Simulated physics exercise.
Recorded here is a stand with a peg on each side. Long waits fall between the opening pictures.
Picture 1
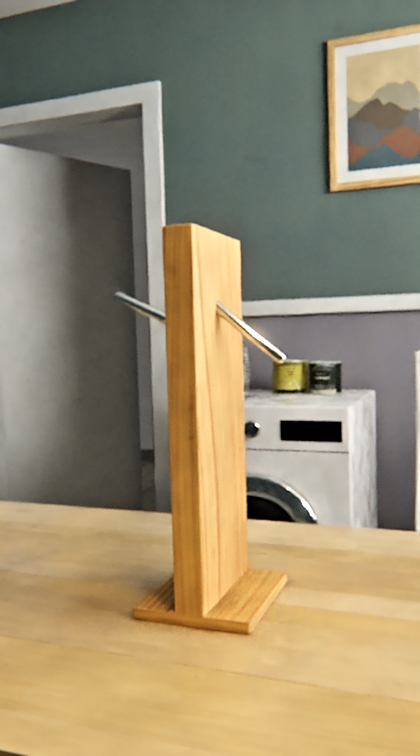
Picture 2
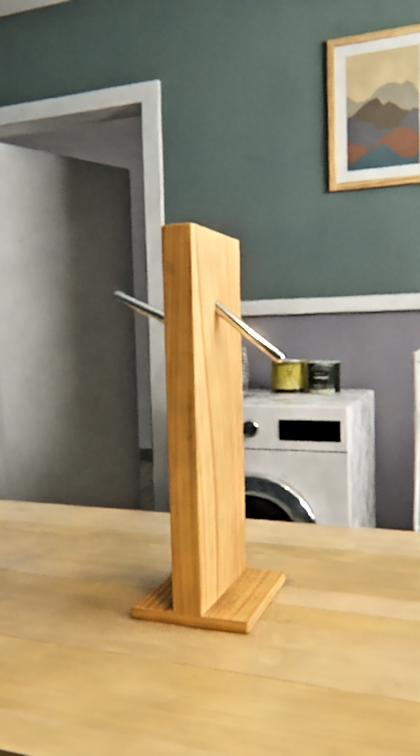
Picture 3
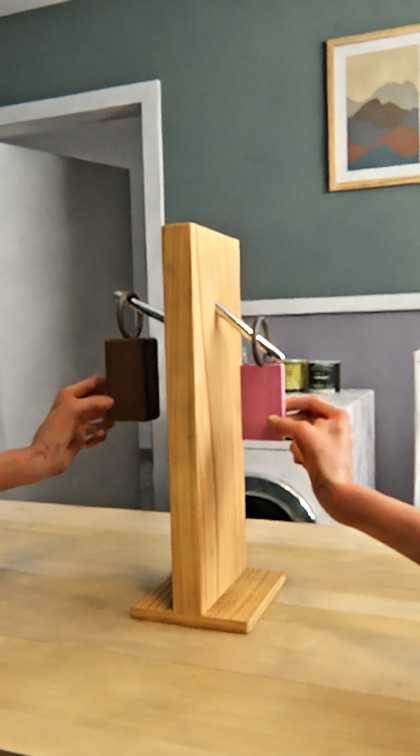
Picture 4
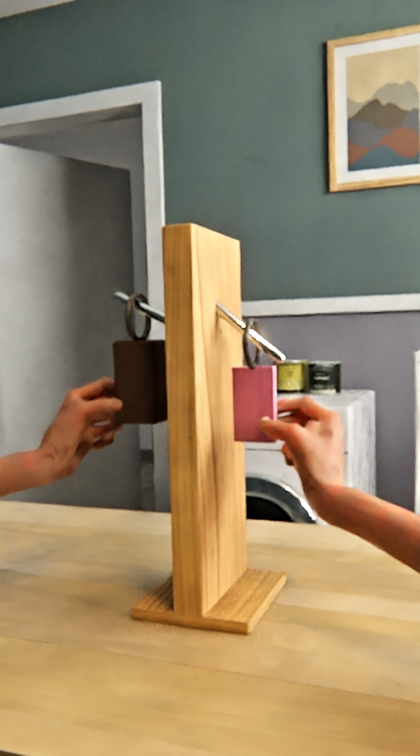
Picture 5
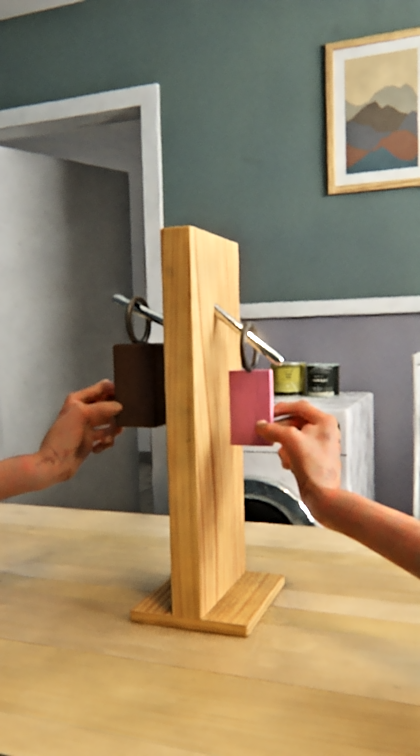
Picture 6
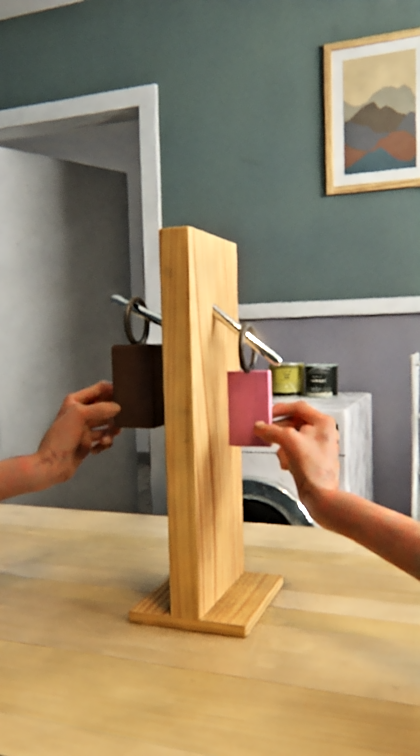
Two hands, one from each side, bring ring-topped tags onto the metal pegs of an upright wooden stand, seen from across a pale wooden table in a room with green and grey walls. The brown pouch hangs left and the pink tag right, before a doorway, washing machine, tins and mountain picture. Both slide inward toward the post, then stay nearly still, still held, while the view barely shifts.
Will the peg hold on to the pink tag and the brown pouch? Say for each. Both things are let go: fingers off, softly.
Result: The pink tag comes off; the brown pouch stays up.
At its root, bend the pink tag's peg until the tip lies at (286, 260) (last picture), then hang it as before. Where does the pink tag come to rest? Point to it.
Rest point, approximately (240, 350).
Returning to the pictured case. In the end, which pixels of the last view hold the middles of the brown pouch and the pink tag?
Brown pouch: (164, 378); pink tag: (317, 596).
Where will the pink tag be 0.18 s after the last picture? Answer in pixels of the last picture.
Predicted centre: Roughly (272, 432).
Then, 0.18 s later than the last frame, pink tag tilted by 35° near (272, 432); brown pouch tilted by 13° near (151, 374).
Then, 0.30 s later than the last frame, pink tag dropping near (307, 577); brown pouch tilted by 4° near (163, 377).
When it is over, the pink tag drops to the table, near (317, 596); the brown pouch remains hooked, near (163, 378).
